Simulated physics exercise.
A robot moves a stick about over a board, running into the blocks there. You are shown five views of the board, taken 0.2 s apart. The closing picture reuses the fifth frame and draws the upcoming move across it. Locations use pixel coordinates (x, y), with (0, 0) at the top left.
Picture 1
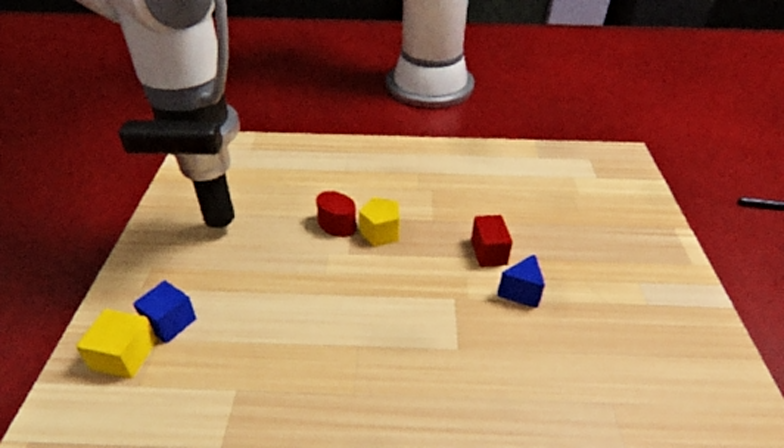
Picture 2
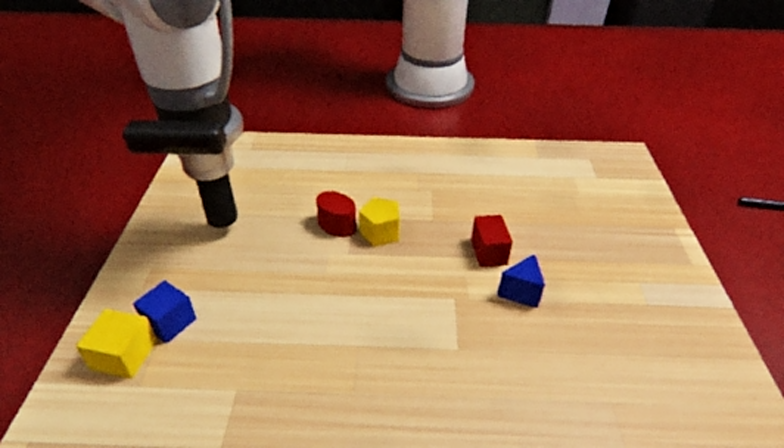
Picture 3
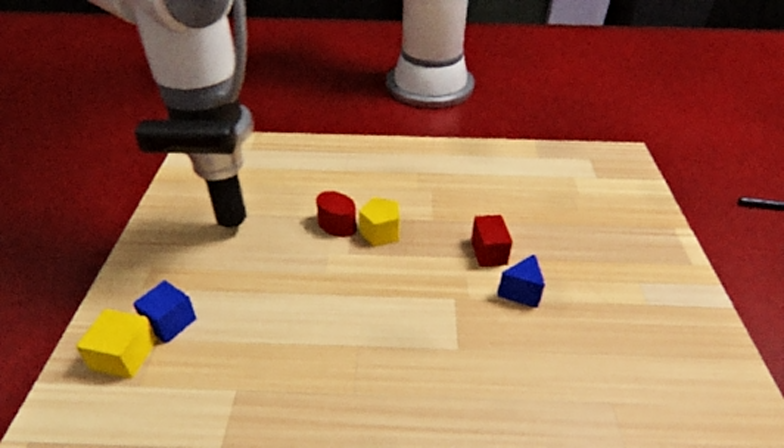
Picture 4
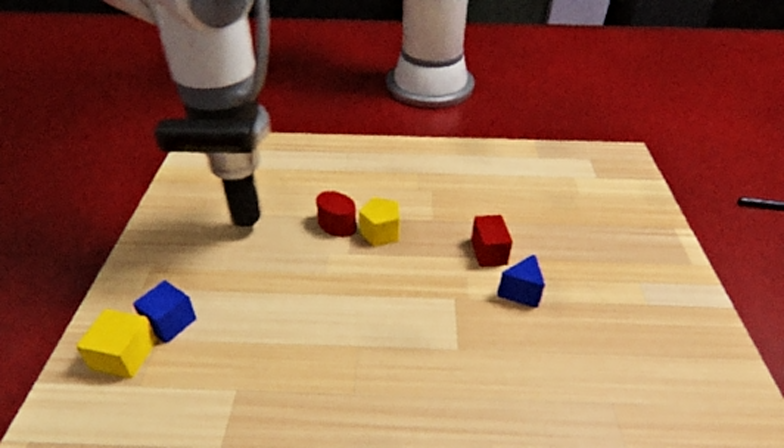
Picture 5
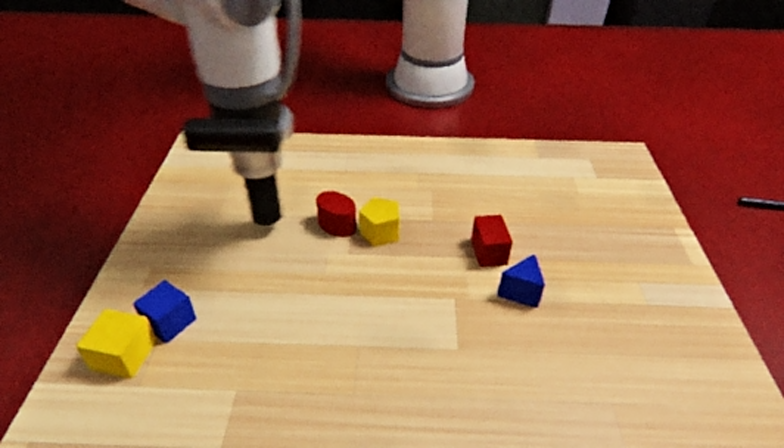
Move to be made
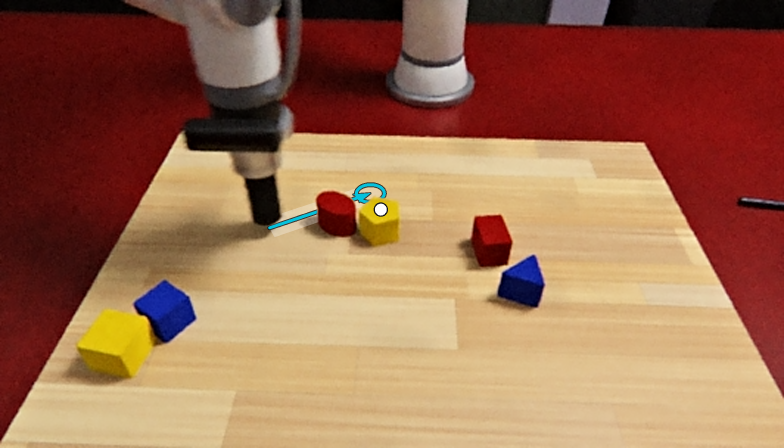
A robot arm slid its black stick a short way to the right across a wooden board, nearing a red oval block beside a yellow pentagon, while all the blocks stayed still.
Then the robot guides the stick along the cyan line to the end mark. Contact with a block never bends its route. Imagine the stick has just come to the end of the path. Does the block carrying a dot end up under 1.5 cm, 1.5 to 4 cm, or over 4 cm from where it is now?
The displacement of the block carrying a dot is below 1.5 cm.
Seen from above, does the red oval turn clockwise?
Short answer: Yes.
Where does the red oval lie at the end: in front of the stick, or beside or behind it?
It will get left beside or behind the stick.
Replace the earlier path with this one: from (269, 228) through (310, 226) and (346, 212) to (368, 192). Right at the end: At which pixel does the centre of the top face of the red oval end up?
Its top face will be centred at roughly (378, 194).
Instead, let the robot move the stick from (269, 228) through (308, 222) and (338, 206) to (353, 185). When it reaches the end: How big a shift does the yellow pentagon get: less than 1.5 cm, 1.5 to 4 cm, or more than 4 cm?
If I had to pick, the yellow pentagon travels less than 1.5 cm here.
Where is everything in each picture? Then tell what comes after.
In the first frame, stick's lower end (220, 219); red oval (336, 202); yellow pentagon (381, 210).
In the second frame, stick (223, 219); blocks still.
In the third frame, stick (232, 219); blocks still.
In the fourth frame, stick (247, 218); blocks still.
In the fifth frame, stick (267, 217); red oval (336, 202); yellow pentagon (381, 210).
Drawn move, from (269, 228) to (370, 193); the dot is on the yellow pentagon.
The first path, step by step. One third of the way, stick (304, 205); nothing pushed yet.
Two thirds of the way, stick (339, 194); red oval (353, 200), turned 65° clockwise; yellow pentagon (383, 211).
At the end, stick (370, 183); red oval (353, 200), turned 70° clockwise; yellow pentagon (383, 211), turned 10° anticlockwise.
